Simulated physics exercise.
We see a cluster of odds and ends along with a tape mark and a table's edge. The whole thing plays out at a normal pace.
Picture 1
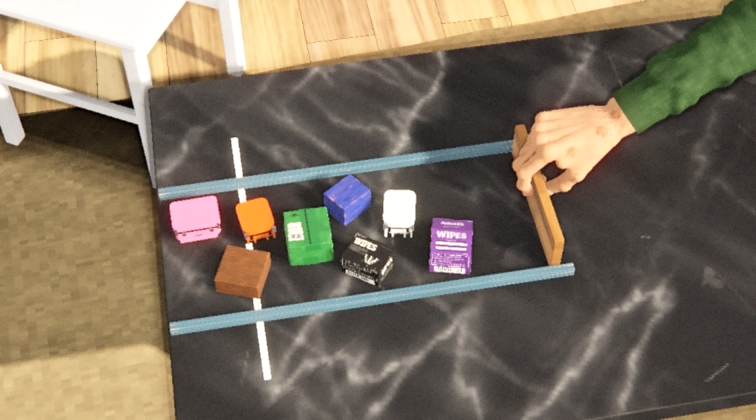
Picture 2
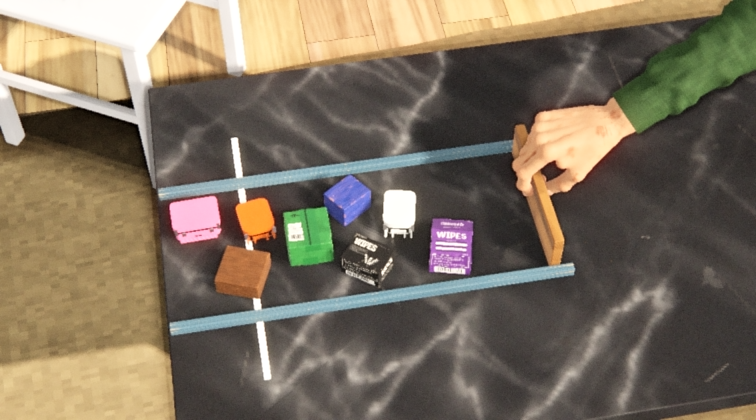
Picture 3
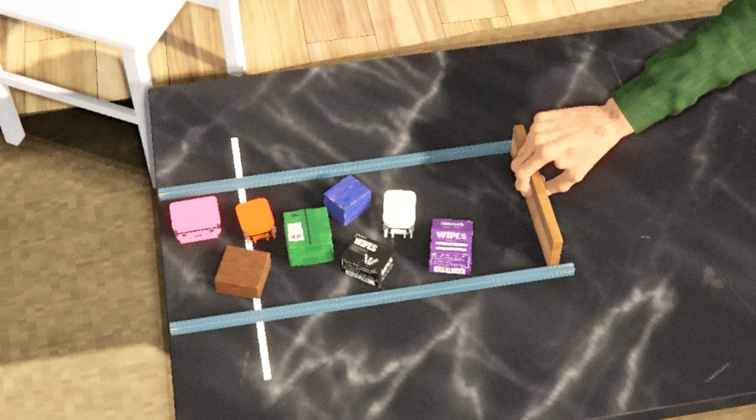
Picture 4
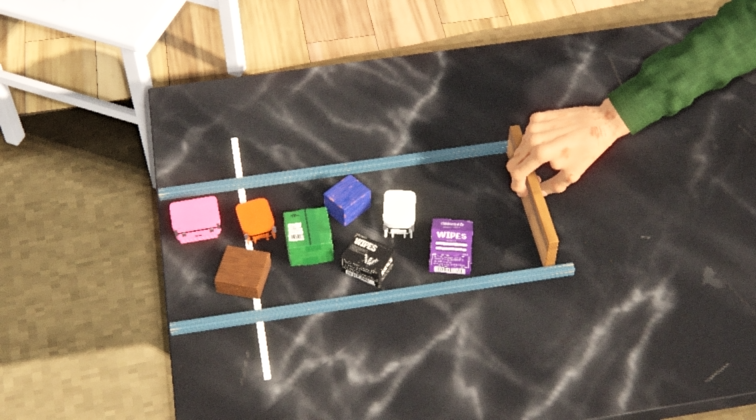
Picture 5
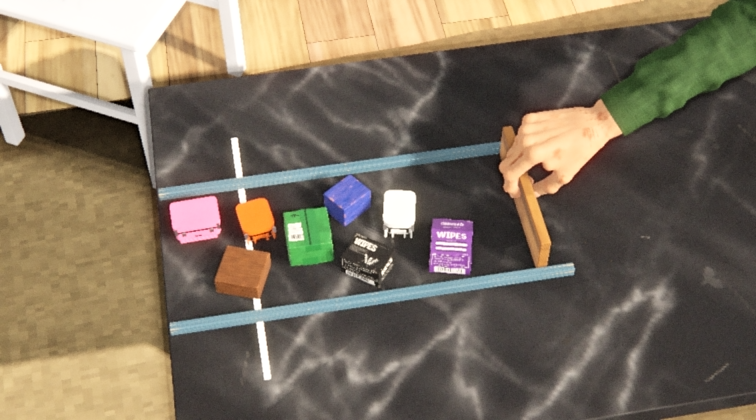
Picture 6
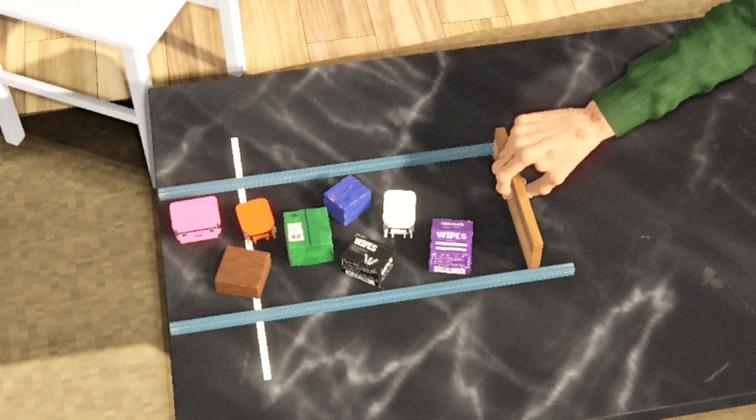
On a dark marbled table, a hand slides a wooden board slightly left toward small colourful objects.
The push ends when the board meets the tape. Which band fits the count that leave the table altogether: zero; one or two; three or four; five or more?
The band that fits is one or two.
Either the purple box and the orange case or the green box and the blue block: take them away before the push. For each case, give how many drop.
The answer is 1 and then 1.
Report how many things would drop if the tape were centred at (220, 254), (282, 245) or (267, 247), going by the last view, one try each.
Down on the floor: 3, 0 and 0.
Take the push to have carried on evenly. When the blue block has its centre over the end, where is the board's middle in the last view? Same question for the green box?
Blue block over the end: About (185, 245). Green box over the end: About (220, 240).
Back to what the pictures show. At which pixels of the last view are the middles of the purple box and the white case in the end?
Taking them in turn, first comes (234, 283), then (234, 242).
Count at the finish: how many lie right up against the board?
3 of them.
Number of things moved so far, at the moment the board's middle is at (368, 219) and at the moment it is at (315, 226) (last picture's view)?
At the first place 6, at the second 7.
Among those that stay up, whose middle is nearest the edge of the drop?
Result - the black box.
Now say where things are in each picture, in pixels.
In the first frame, pink case (196, 220); brown block (243, 272); orange case (256, 221); board (537, 194); tape (250, 249).
In the second frame, brown block (243, 272); purple box (451, 246).
In the third frame, orange case (256, 222); white case (399, 215).
In the fourth frame, pink case (196, 220); black box (368, 260).
In the fifth frame, brown block (243, 272); green box (308, 237).
In the sixth frame, pink case (196, 220); brown block (243, 272); orange case (256, 222); board (517, 197); tape (250, 249).
Soon after, none off yet; pink case at rest near (196, 220); brown block at rest near (243, 272); orange case at rest near (256, 222).
At rest, the number that fall off is one or two; fallen, brown block and pink case.
